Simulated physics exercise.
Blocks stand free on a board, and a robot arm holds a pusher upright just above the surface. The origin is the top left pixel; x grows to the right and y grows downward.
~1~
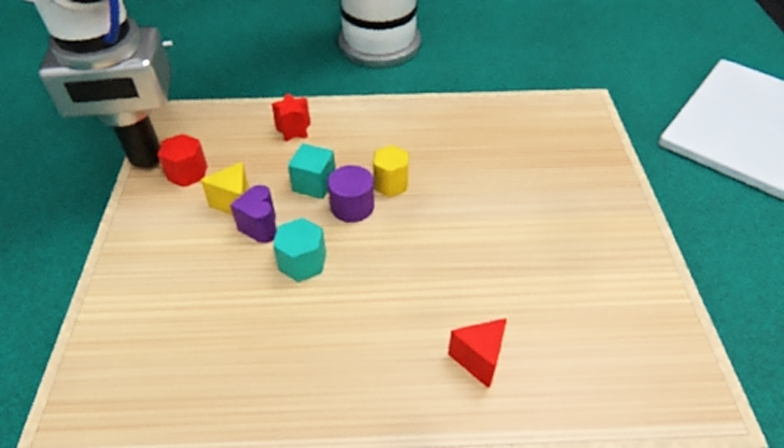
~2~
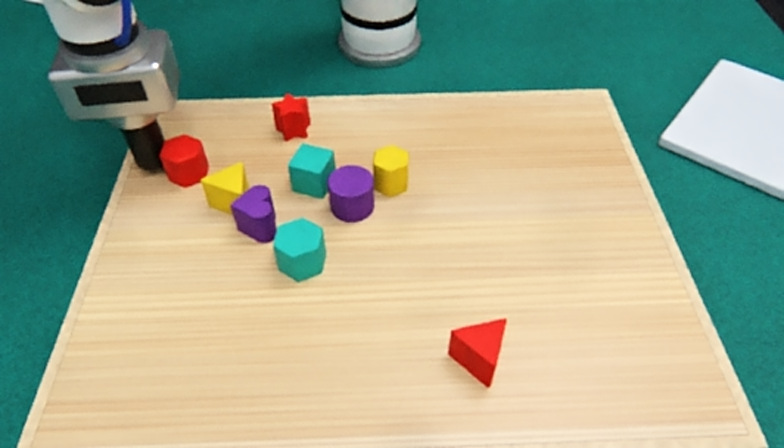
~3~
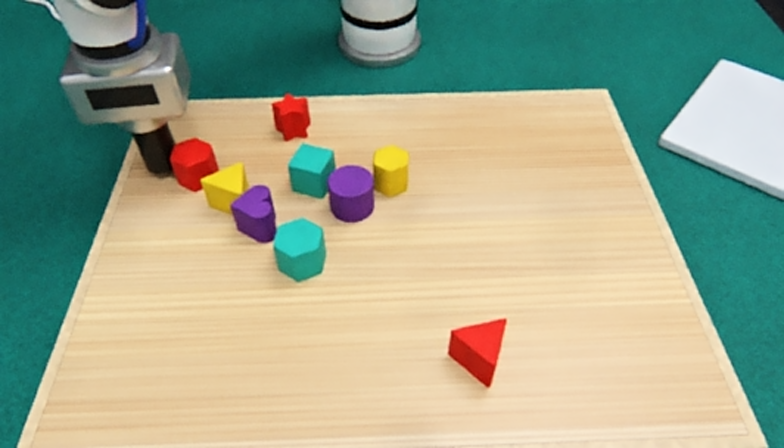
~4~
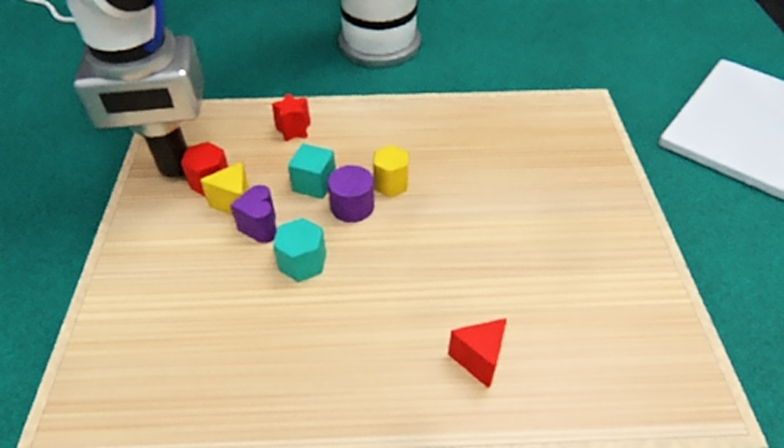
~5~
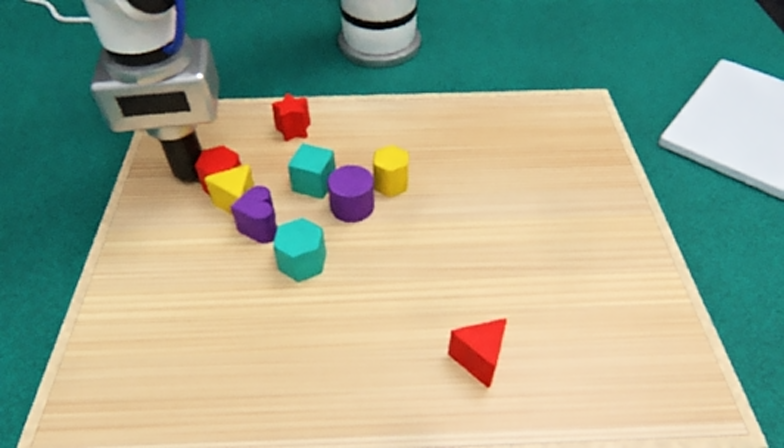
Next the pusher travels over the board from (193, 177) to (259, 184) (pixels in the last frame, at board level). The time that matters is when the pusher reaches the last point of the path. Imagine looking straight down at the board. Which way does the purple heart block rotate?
From above, it looks like the purple heart block goes counterclockwise.
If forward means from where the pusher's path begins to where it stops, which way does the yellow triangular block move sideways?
Its shift is rightward.
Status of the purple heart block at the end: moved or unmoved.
When the path is over, the purple heart block has left its spot.
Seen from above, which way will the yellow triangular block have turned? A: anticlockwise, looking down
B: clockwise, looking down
My answer is option B.
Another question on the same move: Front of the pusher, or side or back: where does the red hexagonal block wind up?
Still leading.
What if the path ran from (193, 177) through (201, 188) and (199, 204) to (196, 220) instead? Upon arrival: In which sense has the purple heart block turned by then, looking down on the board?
Verdict: Counterclockwise.
What follows on the original path. Halfway along, pusher (225, 174); red hexagonal block (248, 167), turned 30° clockwise; yellow triangular block (242, 192), turned 30° clockwise; purple heart block (263, 213), turned 25° anticlockwise.
At the end, pusher (257, 177); red hexagonal block (278, 174), turned 45° clockwise; yellow triangular block (243, 194), turned 40° clockwise; purple heart block (263, 216), turned 30° anticlockwise; turquoise square (318, 157), turned 15° anticlockwise.
